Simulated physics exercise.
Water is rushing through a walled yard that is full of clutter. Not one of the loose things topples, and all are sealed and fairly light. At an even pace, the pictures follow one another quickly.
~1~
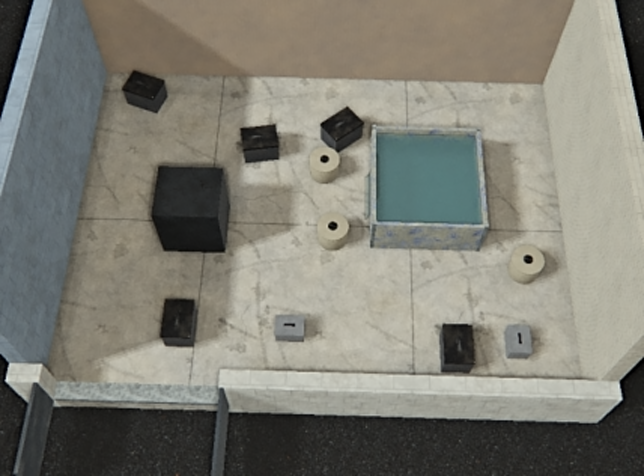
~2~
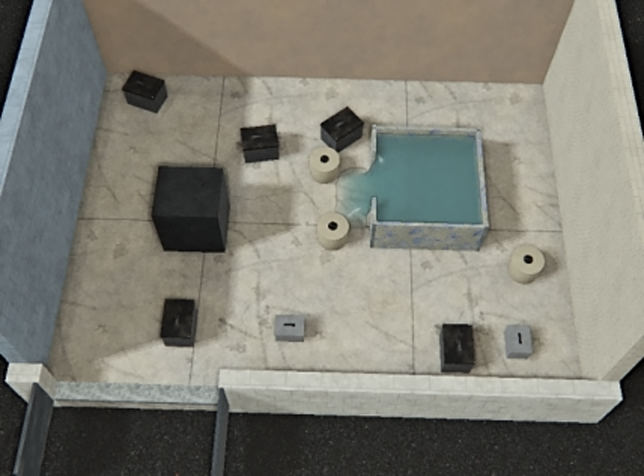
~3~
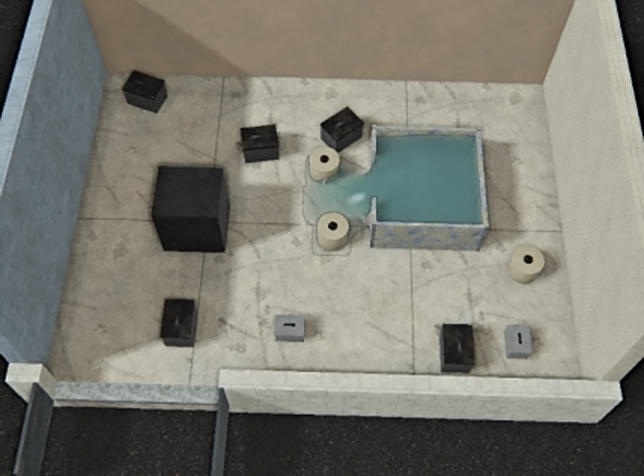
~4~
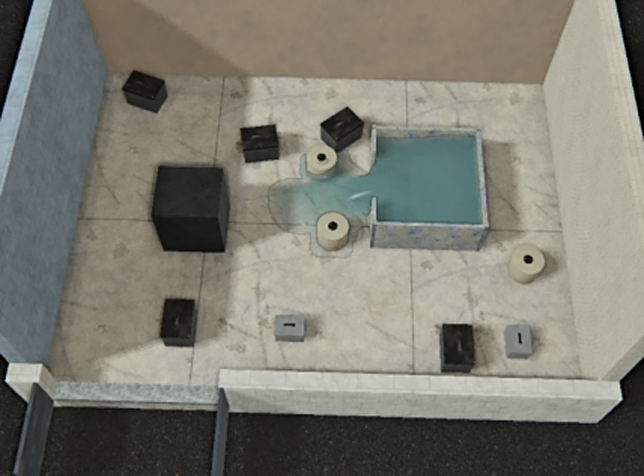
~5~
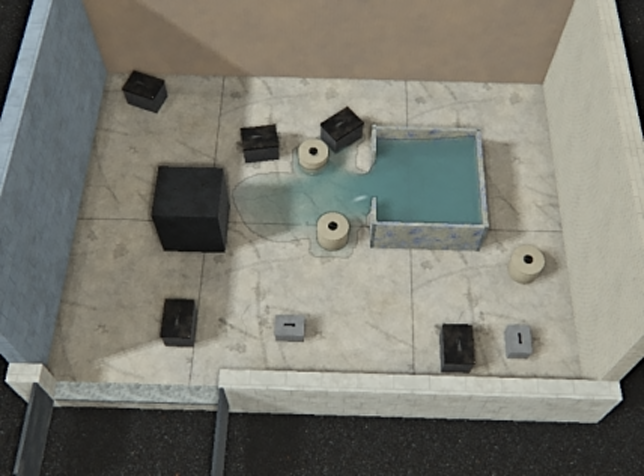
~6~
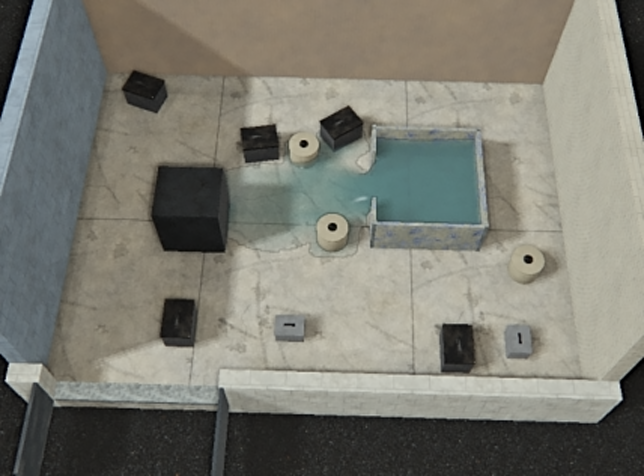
Water bursts through the left side of a raised pool in a walled yard and spreads leftward over the pale floor between two cream tubs. As it reaches the large black block, the upper tub slides a short way left, between two dark chests, while the other objects stay put.
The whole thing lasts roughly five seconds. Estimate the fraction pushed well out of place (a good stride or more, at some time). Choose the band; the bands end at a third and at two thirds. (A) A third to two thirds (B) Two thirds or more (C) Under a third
A third to two thirds (A).
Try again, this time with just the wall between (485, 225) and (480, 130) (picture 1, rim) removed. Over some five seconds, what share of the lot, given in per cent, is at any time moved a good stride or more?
Close to 50 %.
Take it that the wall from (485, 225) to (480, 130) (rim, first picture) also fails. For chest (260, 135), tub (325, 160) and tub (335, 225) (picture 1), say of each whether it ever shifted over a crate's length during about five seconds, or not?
First covers that distance, second stays short of it, third stays short of it.
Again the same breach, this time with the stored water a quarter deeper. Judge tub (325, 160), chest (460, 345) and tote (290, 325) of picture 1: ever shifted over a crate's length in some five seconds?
Going through them, I'd say got there, then never got there, then never got there.
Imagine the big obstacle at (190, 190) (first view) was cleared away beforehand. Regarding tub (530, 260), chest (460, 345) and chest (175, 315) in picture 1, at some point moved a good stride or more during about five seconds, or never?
Outcome in listed order - hardly budged, hardly budged, knocked clear.
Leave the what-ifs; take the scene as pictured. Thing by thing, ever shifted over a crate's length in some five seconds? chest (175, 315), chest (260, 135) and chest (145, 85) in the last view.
As listed: Travels that far, travels that far and travels that far.
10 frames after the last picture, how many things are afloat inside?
I count 0.
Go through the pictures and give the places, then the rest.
The first frame shows a tub at (325, 159) rests on the ground; a chest at (342, 123), on the bottom; 0 of 10 have shifted.
The second frame shows a tub at (325, 159) rests on the ground; a chest at (342, 123) rests on the ground; 0 of 10 have shifted.
The third frame shows a tub at (324, 159), on the bottom; a chest at (342, 123), on the bottom; 0 of 10 have shifted.
The fourth frame shows a tub at (322, 157), on the bottom, close to its start; a chest at (342, 123), on the bottom; 1 of 10 have shifted.
The fifth frame shows a tub at (313, 151), on the bottom, close to its start; a chest at (342, 123) rests on the ground; 1 of 10 have shifted.
The sixth frame shows a tub at (304, 144), on the bottom, a stride from its start; a chest at (342, 121), on the bottom; 1 of 10 have shifted.
A moment on, 1 of 10 are well off their spots; 0 afloat.
Next, 2 of 10 are well off their spots; 0 afloat.
Later, 3 of 10 are well off their spots; 2 afloat.
In the end, 4 of 10 are well off their spots, and 4 have been at some point; 2 afloat.
